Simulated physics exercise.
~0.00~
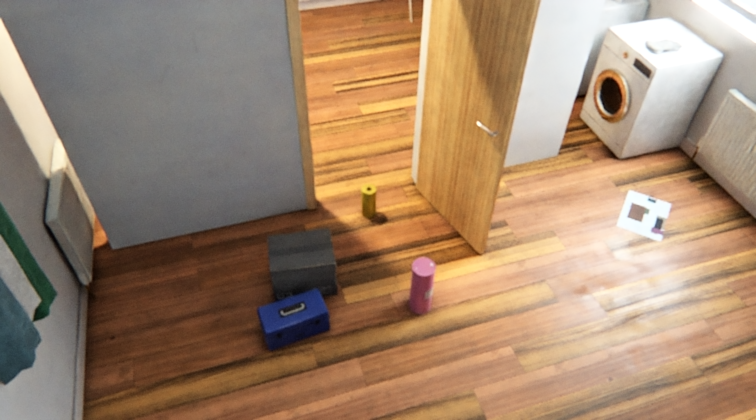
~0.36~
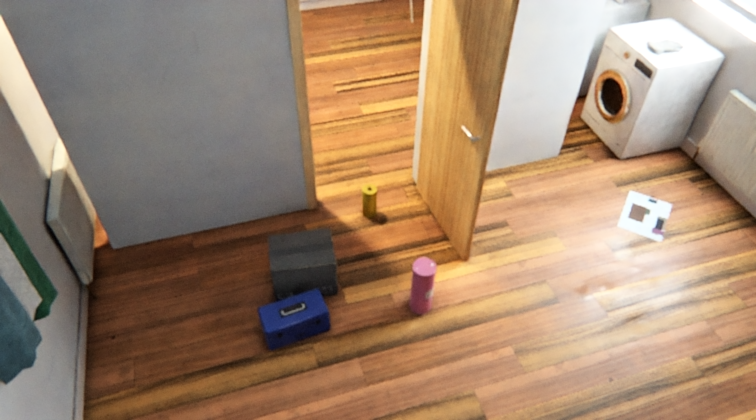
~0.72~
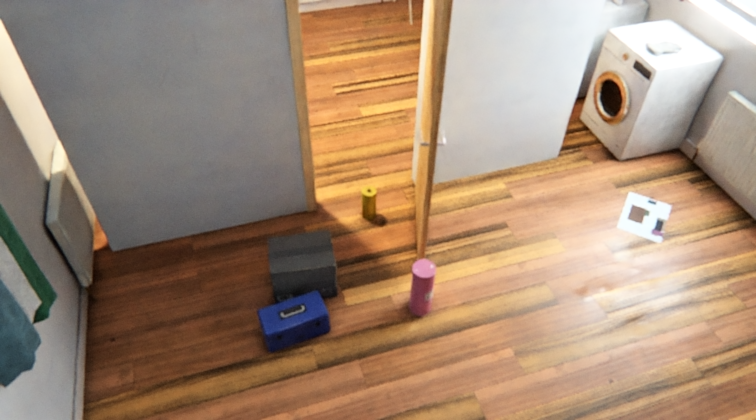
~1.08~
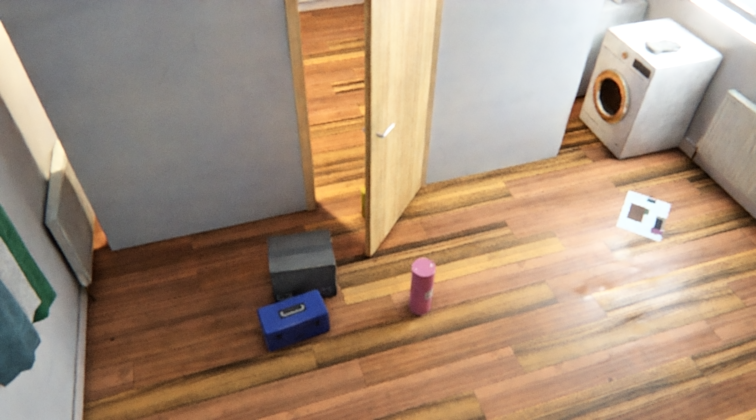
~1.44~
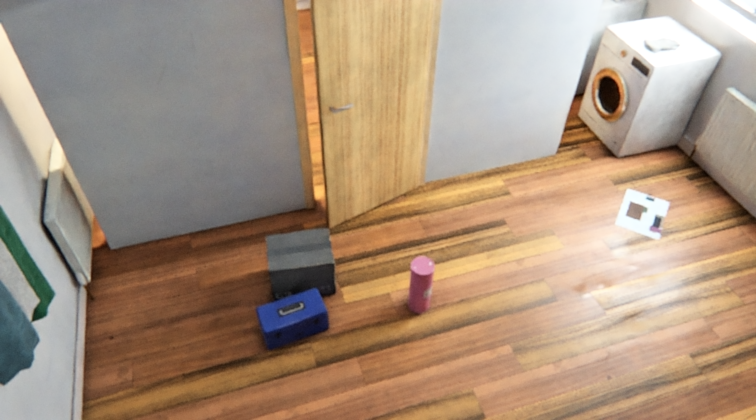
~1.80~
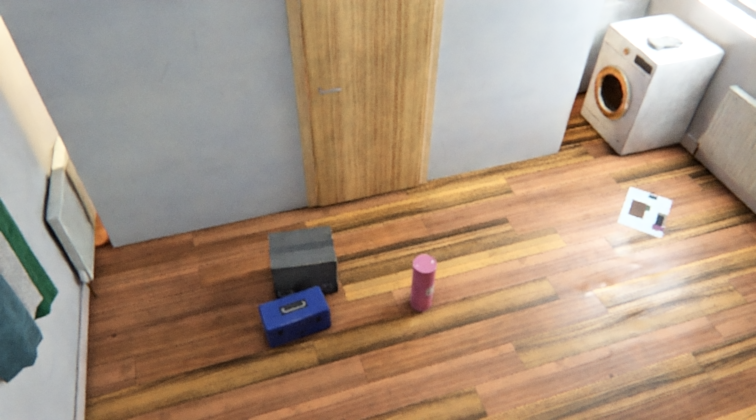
A wooden door standing wide open swung leftward across its doorway, passing behind a pink canister, a blue toolbox and a grey box that stayed put, hid the small yellow roll near the opening from view, and ended up shut.
